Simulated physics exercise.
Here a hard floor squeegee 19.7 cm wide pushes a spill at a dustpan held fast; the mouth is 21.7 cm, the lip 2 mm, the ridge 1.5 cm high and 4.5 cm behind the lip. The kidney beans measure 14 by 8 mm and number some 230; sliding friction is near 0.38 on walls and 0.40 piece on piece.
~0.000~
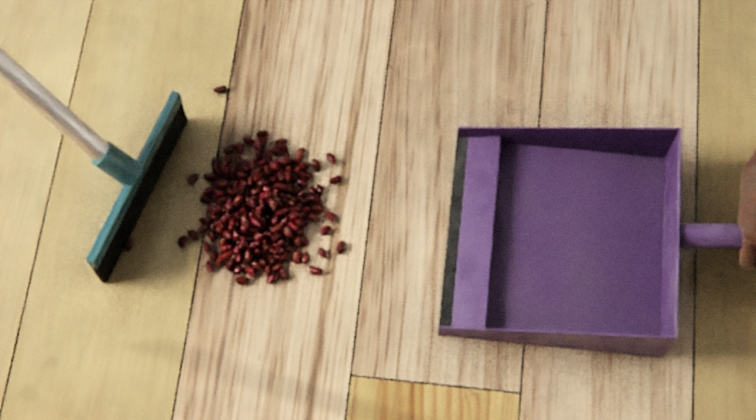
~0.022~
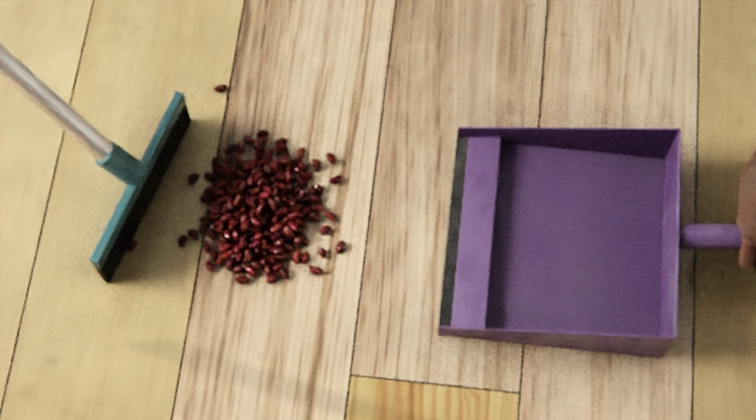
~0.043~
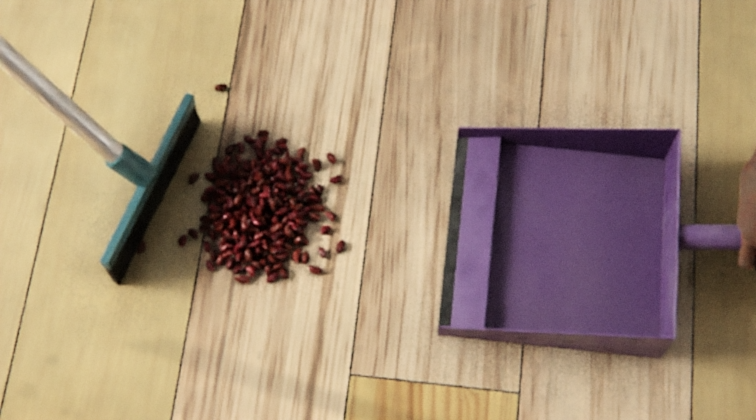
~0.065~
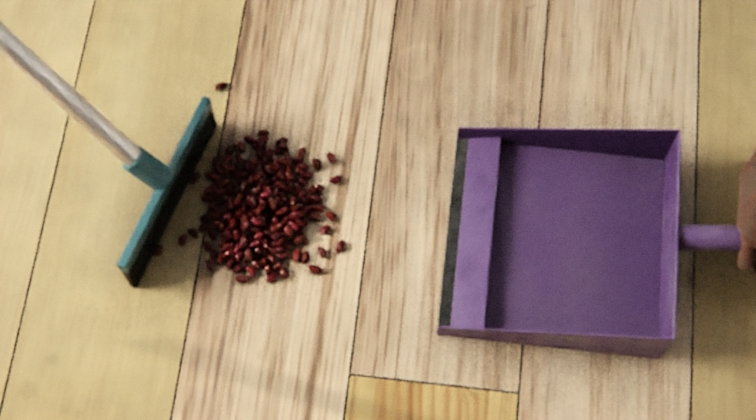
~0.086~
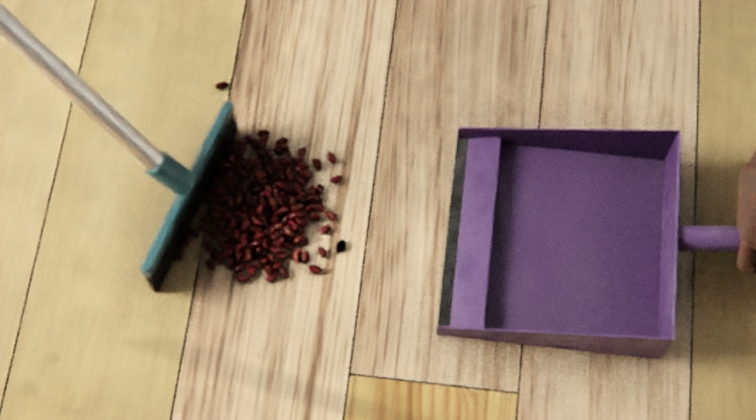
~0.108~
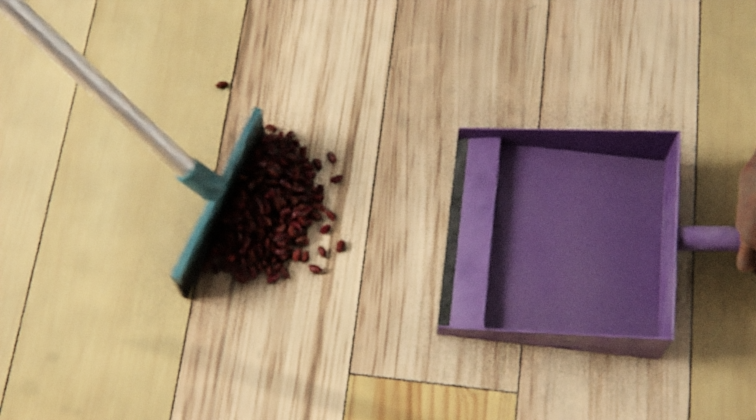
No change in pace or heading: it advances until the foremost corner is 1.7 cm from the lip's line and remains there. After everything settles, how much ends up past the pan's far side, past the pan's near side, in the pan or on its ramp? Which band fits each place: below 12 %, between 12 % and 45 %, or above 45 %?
At the end, past the pan's far side: A slim portion, past the pan's near side: A middling portion, in the pan or on its ramp: The chief portion.
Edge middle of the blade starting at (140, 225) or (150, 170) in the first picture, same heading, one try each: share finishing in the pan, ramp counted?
About 55 and 55 per cent.
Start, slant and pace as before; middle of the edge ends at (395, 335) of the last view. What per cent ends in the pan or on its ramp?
Some 40 per cent.
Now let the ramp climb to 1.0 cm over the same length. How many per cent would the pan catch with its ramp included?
About 60 %.
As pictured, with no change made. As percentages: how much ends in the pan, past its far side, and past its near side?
Far side 5; near side 20; pan 55.
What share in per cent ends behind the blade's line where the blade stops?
Roughly 5 per cent.
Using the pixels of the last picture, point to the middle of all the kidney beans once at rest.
My guess is close to (535, 284).
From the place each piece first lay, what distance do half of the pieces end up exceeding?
32 cm or so.
After 0.19 s, middle of the blade 11 cm from the lip; 0 % over the lip, far side 5 %, near side 5 %.
Then, at 0.24 s, middle of the blade 6 cm from the lip; 5 % over the lip, far side 5 %, near side 15 %.
After 0.44 s, middle of the blade 4 cm from the lip; 60 % over the lip, far side 5 %, near side 20 %.
In the end, at 2.6 s, far side 5 %, near side 20 %, pan 55 %, in front of the lip or behind the blade 20 %.
